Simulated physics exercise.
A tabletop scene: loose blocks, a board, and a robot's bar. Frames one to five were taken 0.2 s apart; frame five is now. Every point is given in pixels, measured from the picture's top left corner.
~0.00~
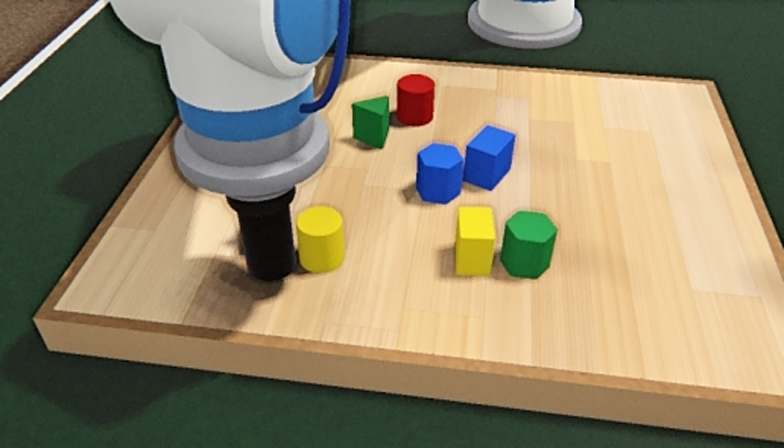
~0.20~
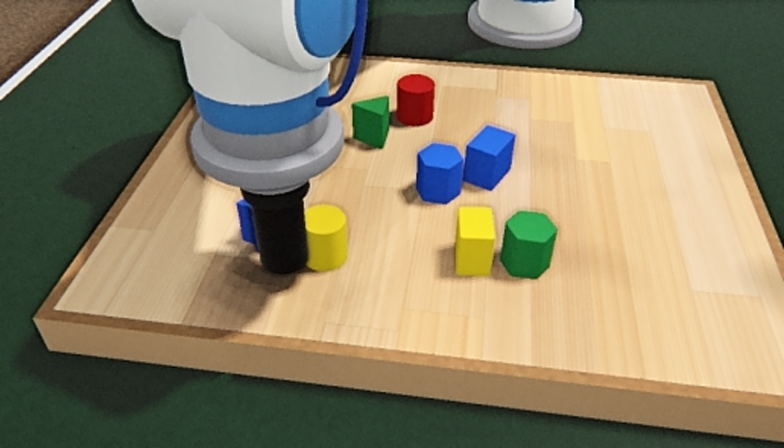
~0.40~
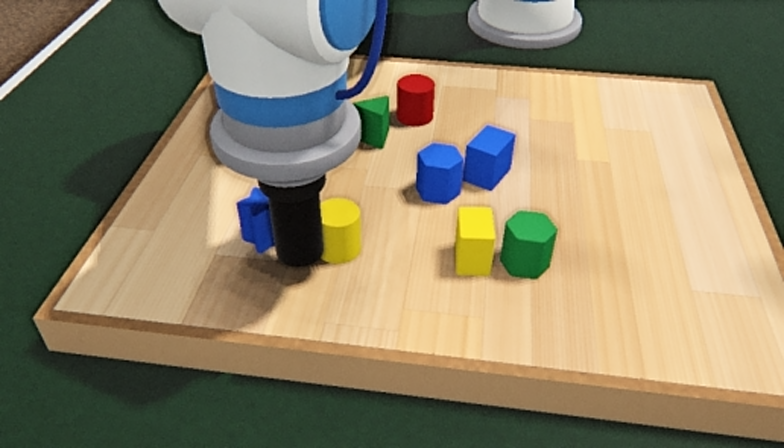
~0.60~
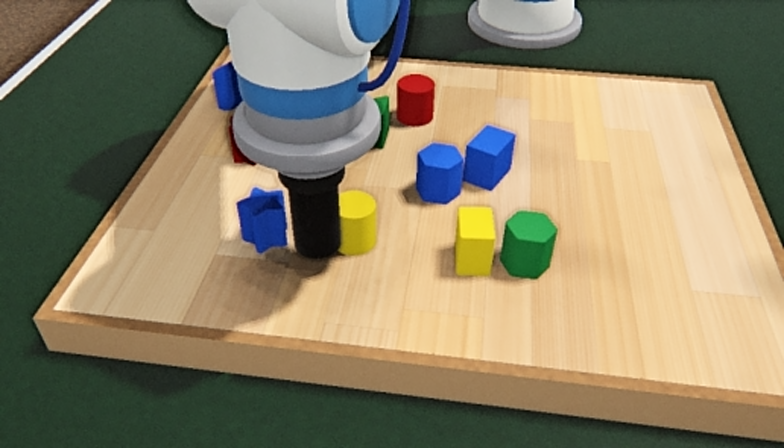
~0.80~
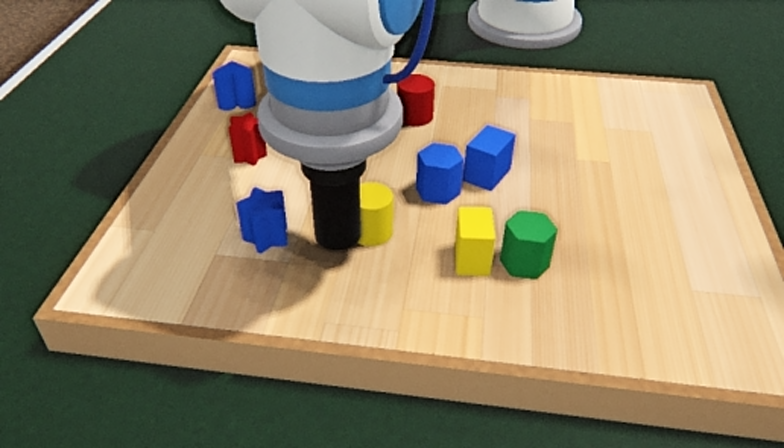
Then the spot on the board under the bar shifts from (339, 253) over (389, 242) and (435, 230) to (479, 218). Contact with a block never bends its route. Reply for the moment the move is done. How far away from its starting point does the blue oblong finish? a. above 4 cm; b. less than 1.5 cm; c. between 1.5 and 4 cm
(b)
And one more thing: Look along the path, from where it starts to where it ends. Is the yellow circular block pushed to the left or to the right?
Off to the left side.
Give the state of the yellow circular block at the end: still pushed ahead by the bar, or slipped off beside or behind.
As far as I can tell, the yellow circular block has dropped away to the side or behind.
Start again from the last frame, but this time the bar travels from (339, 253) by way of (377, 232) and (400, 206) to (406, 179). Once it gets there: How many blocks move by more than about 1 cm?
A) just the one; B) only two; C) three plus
C: Three plus.
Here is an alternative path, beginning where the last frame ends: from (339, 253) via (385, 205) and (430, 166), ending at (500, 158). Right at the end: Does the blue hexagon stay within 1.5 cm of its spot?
No, it doesn't check out.
The first path, step by step. One third of the way, bar at (389, 225); yellow circular block at (403, 178).
Two thirds of the way, bar at (437, 213); yellow circular block at (413, 169); blue hexagon at (442, 151), turned 15° clockwise.
At the end, bar at (481, 201); yellow circular block at (413, 169); blue hexagon at (442, 151), turned 15° clockwise; blue oblong not moved.
